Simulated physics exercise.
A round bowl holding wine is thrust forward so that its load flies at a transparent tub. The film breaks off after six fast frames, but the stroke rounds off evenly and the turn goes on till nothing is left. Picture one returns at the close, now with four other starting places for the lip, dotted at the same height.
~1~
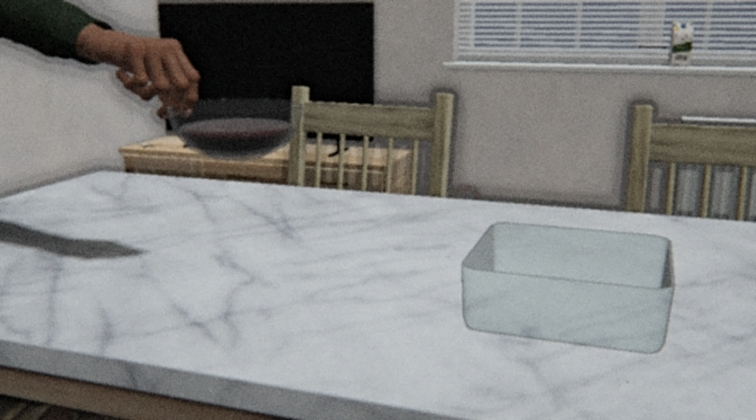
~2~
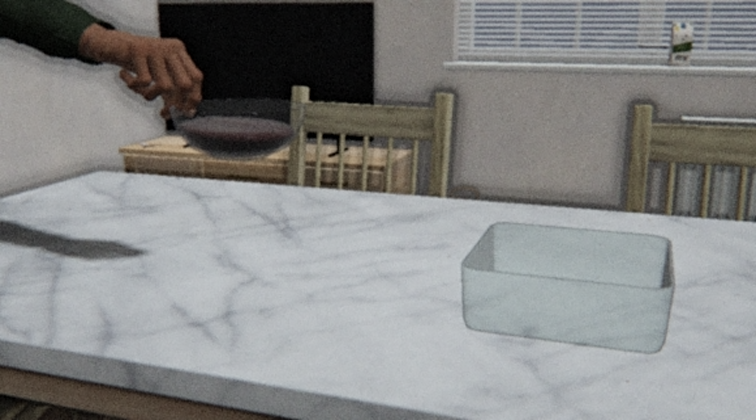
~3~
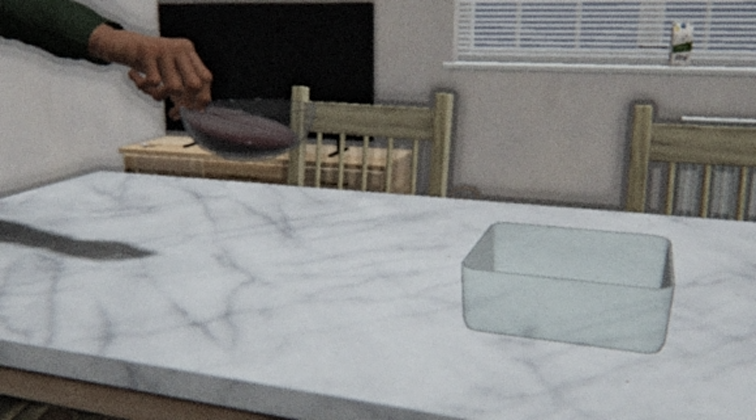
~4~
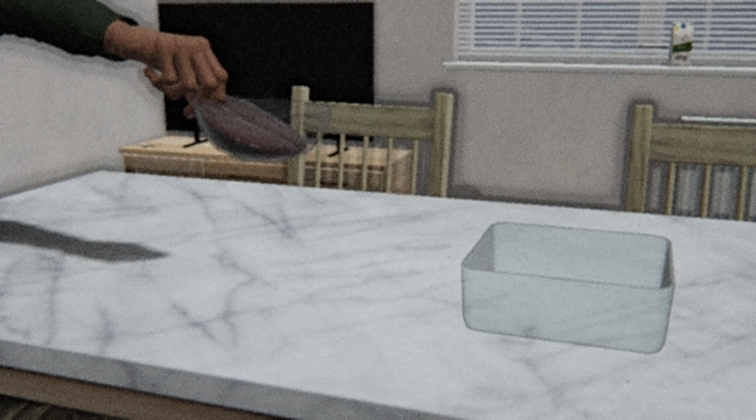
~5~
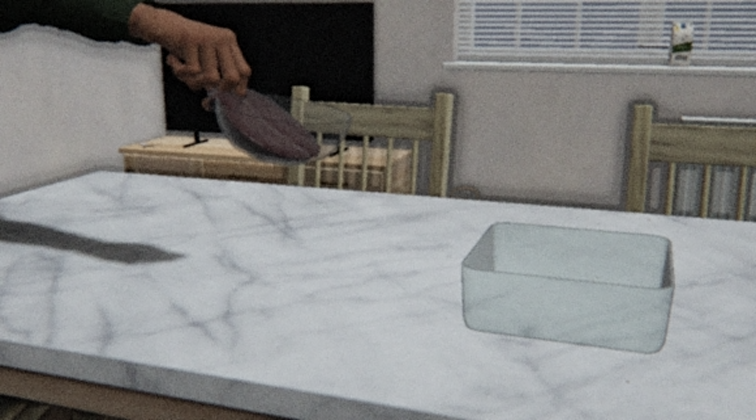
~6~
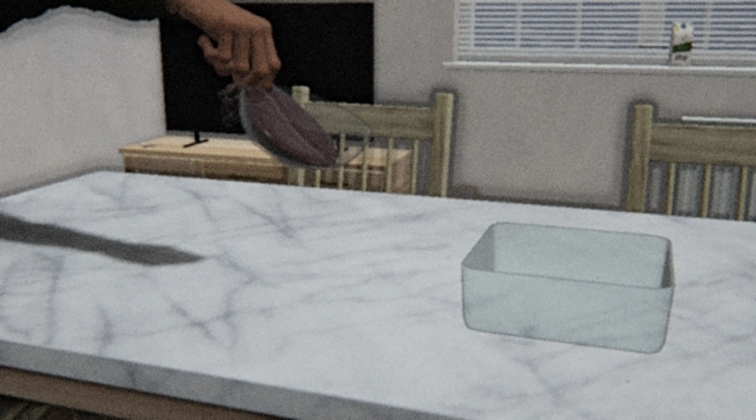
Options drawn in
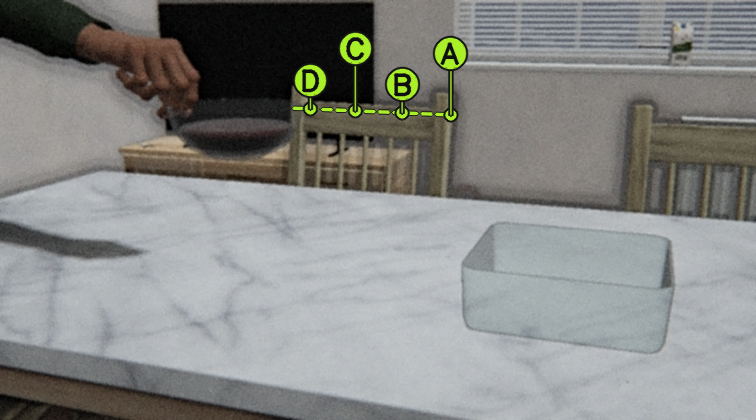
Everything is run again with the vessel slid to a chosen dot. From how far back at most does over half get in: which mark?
Go for C.
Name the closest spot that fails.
D it is.
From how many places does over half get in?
Three.
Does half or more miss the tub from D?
Yes, that goes wrong.
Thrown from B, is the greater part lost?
No, not at all.
On the marked copy, A at (450, 115); B at (402, 112); C at (355, 110); D at (310, 108).
With A, about 61 % lands in the tub, 11 % falls short and 27 % goes beside or beyond.
With B, about 82 % lands in the tub, 13 % falls short and 5 % goes beside or beyond.
With C, about 63 % lands in the tub, 25 % falls short and 12 % goes beside or beyond.
With D, about 37 % lands in the tub, 54 % falls short and 9 % goes beside or beyond.
